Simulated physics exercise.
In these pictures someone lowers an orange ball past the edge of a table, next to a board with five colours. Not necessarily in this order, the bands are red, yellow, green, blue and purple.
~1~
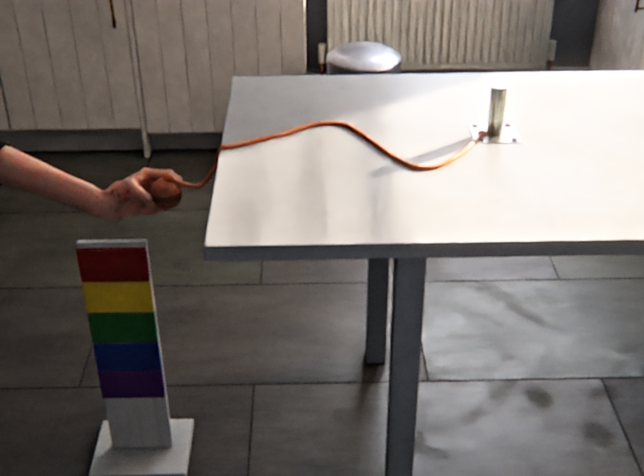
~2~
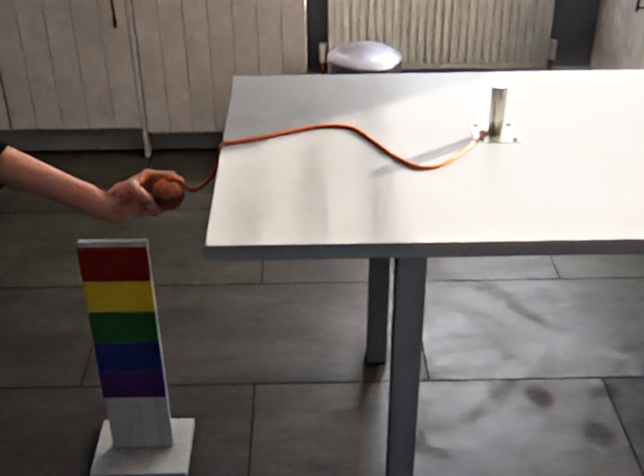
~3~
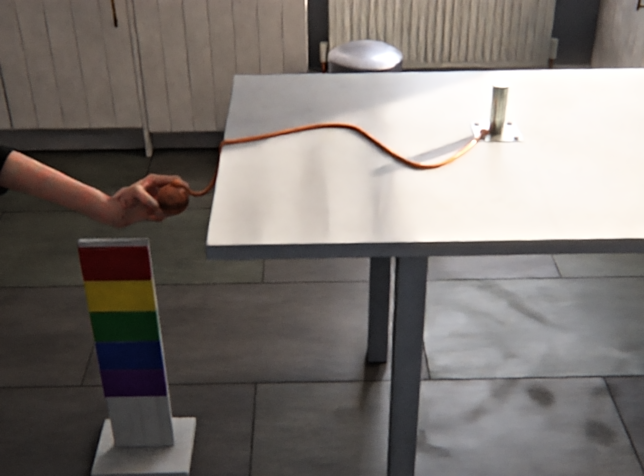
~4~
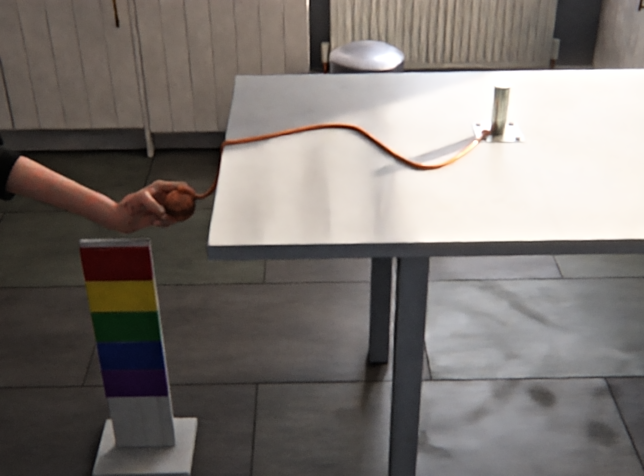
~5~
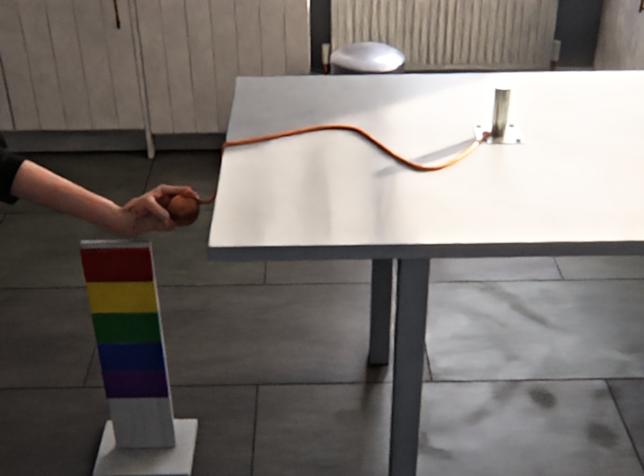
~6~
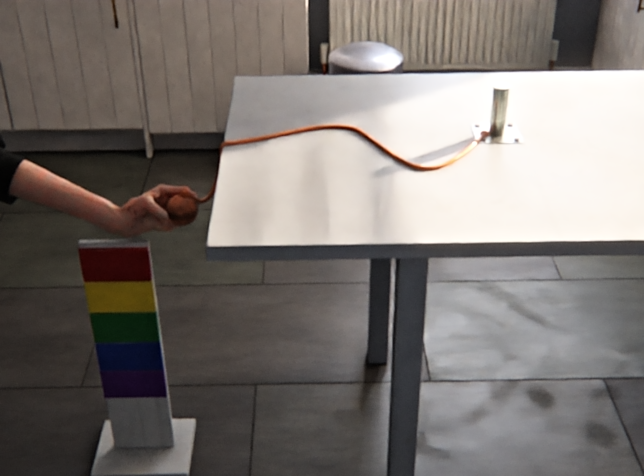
A hand reaches in from the left of a grey-tiled room, seen from slightly above, holding an orange ball beside a white table. An orange cord curves from the ball across the tabletop to a small upright metal post, while a board banded red, yellow, green, blue and purple stands below the hand. The hand moves the ball slightly right and down, then barely shifts, as the cord on the table stays nearly still.
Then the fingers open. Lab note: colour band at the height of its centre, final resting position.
Centre at rest: Green band.
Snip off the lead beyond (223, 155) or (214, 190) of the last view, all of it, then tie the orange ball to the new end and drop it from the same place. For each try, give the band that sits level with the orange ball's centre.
First try: Red; second try: Yellow.
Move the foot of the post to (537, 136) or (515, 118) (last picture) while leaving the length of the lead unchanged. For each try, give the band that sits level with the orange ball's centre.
First try: Yellow; second try: Yellow.
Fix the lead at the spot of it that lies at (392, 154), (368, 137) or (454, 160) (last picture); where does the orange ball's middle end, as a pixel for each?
Going through the tries, I'd expect close to (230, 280), (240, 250) and lastly (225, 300).
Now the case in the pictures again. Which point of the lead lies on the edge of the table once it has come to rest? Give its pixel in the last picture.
Roughly (306, 130).
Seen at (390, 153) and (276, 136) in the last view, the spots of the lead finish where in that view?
They go to (336, 144) and to (223, 186).
A little later, ball near (267, 306); level with green.
Next, ball near (220, 318); level with green.
When it is over, ball near (223, 318); level with green. Its middle rests at the green band.
